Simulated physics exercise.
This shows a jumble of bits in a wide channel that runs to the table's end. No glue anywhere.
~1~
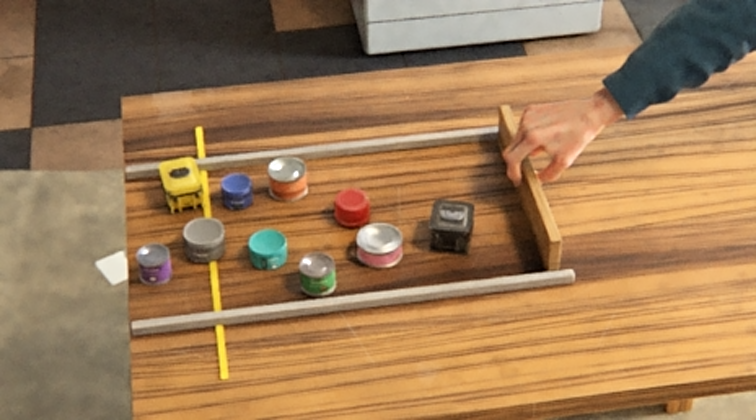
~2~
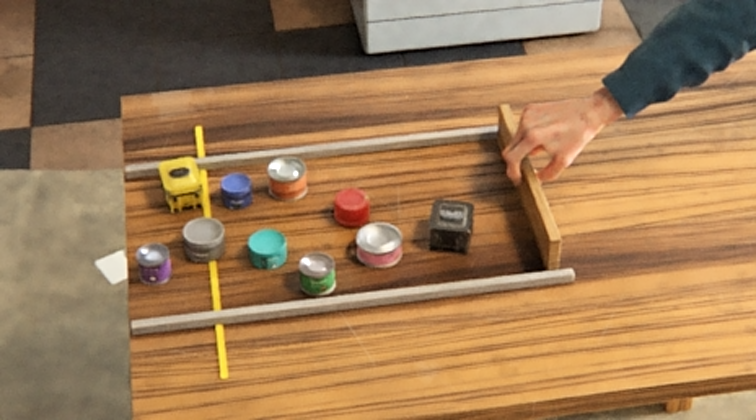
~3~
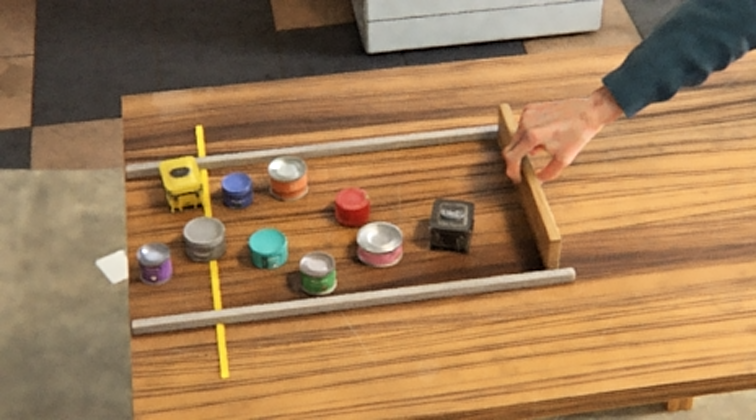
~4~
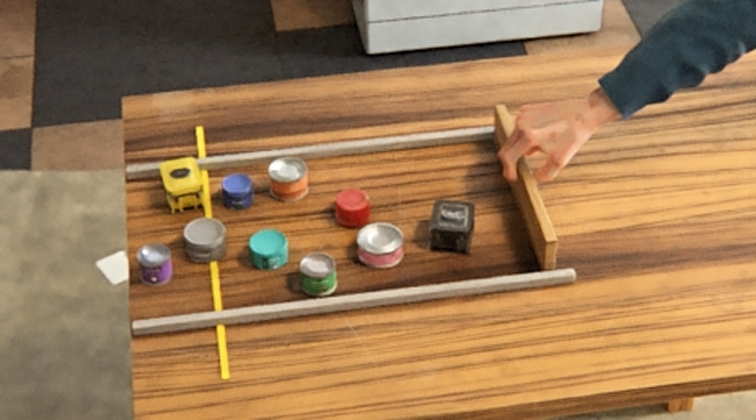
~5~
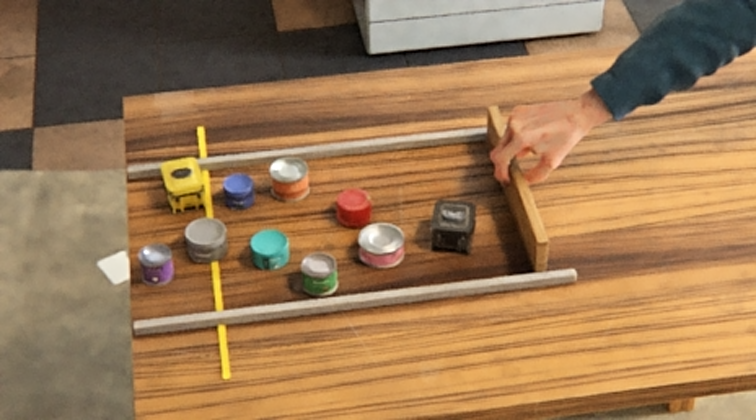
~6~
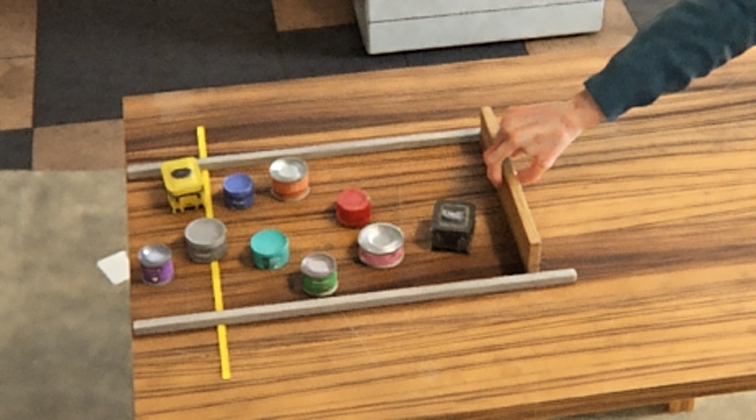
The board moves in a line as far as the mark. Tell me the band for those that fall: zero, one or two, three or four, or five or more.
The number that fall off is one or two.
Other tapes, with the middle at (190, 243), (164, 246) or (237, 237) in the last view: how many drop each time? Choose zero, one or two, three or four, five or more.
In that order: Three or four; five or more; not one.
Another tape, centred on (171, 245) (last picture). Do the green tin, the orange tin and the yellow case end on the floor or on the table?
The green tin survives; the orange tin stays on; the yellow case is lost.
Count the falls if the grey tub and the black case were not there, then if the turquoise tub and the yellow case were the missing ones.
First 0, then 1.
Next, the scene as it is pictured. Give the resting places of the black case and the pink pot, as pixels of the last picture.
About (194, 261), and the other about (151, 276).
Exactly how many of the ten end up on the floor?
The count is 1.
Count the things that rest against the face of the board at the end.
That makes 4.
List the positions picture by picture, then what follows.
The first frame shows purple pot (155, 265); yellow case (182, 185); grey tub (205, 241); board (527, 186); tape (210, 240).
The second frame shows yellow case (181, 185); blue tub (237, 192).
The third frame shows grey tub (205, 240); red lid (353, 207).
The fourth frame shows purple pot (155, 265); black case (452, 226).
The fifth frame shows yellow case (184, 185); board (515, 187).
The sixth frame shows purple pot (156, 265); yellow case (183, 185); grey tub (207, 240); board (508, 188); tape (212, 240).
Soon after, none off yet; purple pot at rest near (156, 265); yellow case at rest near (183, 185); grey tub at rest near (207, 240).
Then, none off yet; purple pot at rest near (156, 265); yellow case at rest near (183, 185); grey tub moved about its own width near (178, 235).
At rest, the number that fall off is one or two; fallen, purple pot.
